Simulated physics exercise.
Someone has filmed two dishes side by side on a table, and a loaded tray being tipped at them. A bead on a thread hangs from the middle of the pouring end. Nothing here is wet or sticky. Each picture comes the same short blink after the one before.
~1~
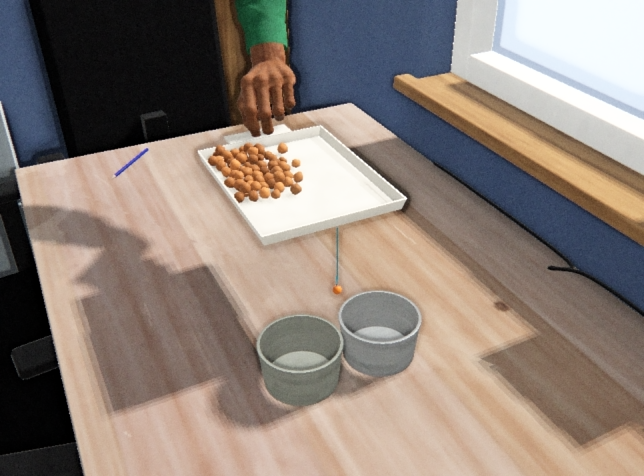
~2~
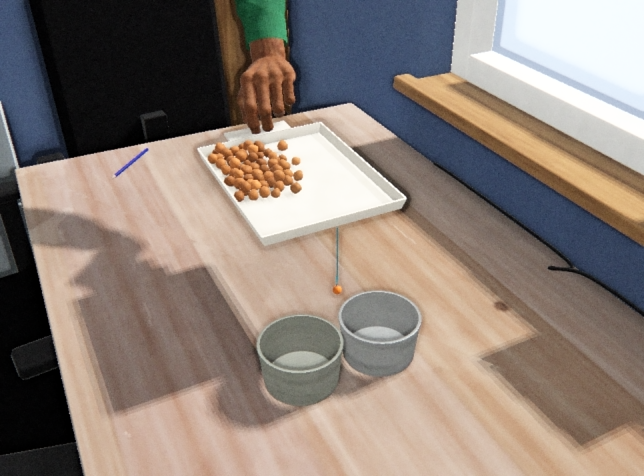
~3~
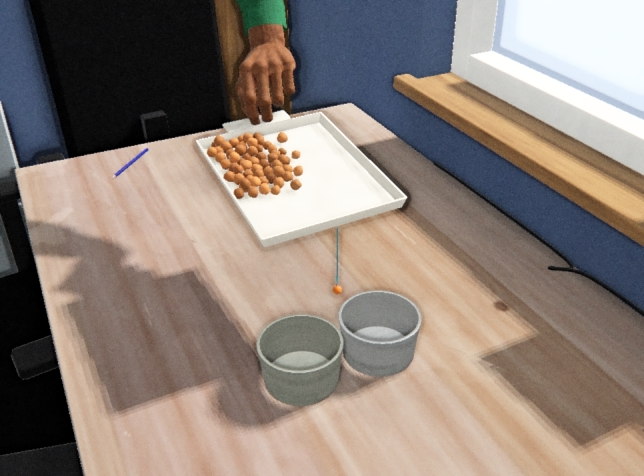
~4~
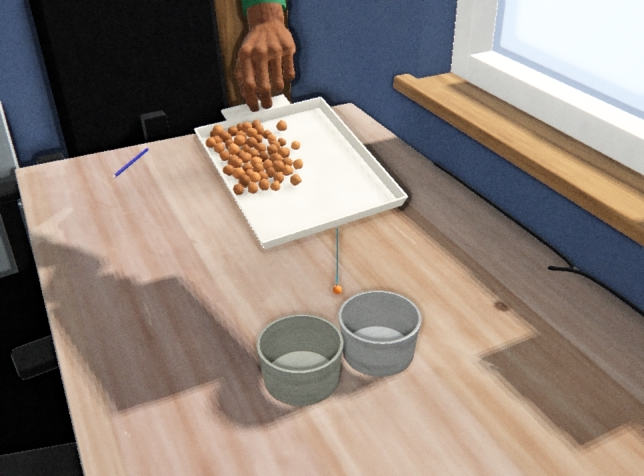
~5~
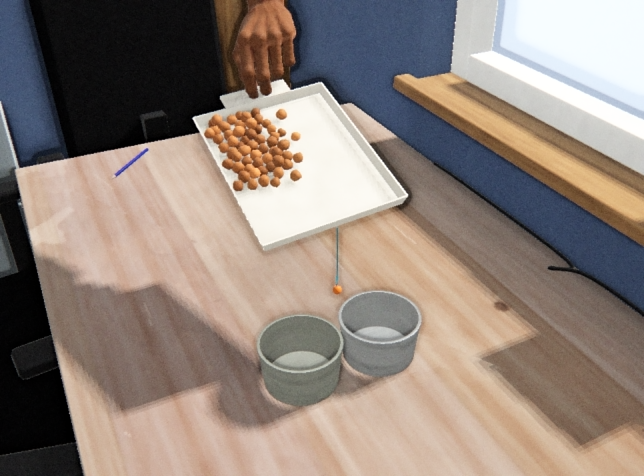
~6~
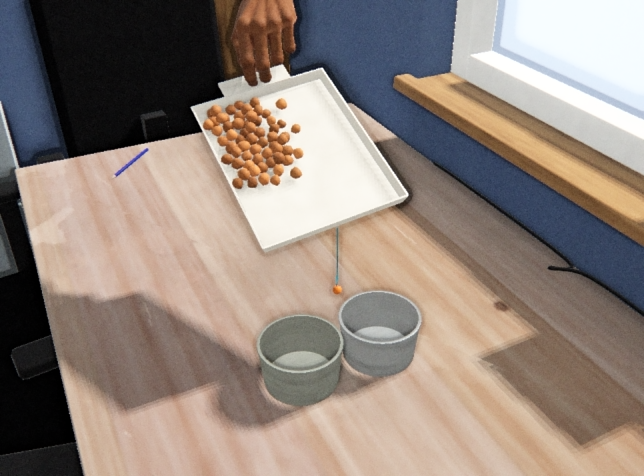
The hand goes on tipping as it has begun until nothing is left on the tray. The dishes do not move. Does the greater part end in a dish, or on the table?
Together they catch the larger part.
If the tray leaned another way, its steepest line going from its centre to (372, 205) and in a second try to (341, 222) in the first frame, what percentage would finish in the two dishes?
Near 30 % and 70 %.
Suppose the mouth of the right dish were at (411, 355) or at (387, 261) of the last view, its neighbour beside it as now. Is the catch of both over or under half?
One: Under half. Two: Less than half.
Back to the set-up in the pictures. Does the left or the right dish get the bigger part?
That is the dish on the left.
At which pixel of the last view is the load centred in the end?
At about (298, 371).
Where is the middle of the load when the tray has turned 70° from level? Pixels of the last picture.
Close to (284, 222).
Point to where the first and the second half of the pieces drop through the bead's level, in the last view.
First near (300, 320), later near (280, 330).
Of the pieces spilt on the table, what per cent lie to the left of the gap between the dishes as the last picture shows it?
Some 90 per cent.
Just after the last frame, tray tipped steeply; the larger part on the tray; about a tenth in the left dish; about a tenth in the air.
A moment on, tray tipped past a quarter turn; roughly two thirds on the tray; roughly a quarter in the left dish; about a tenth in the right dish; about a tenth outside both; about a tenth in the air.
Further on, tray tipped past a quarter turn; roughly two thirds in the left dish; about a tenth in the right dish; roughly a quarter outside both.
When it is over, tray tipped past a quarter turn; roughly two thirds in the left dish; about a tenth in the right dish; roughly a quarter outside both.
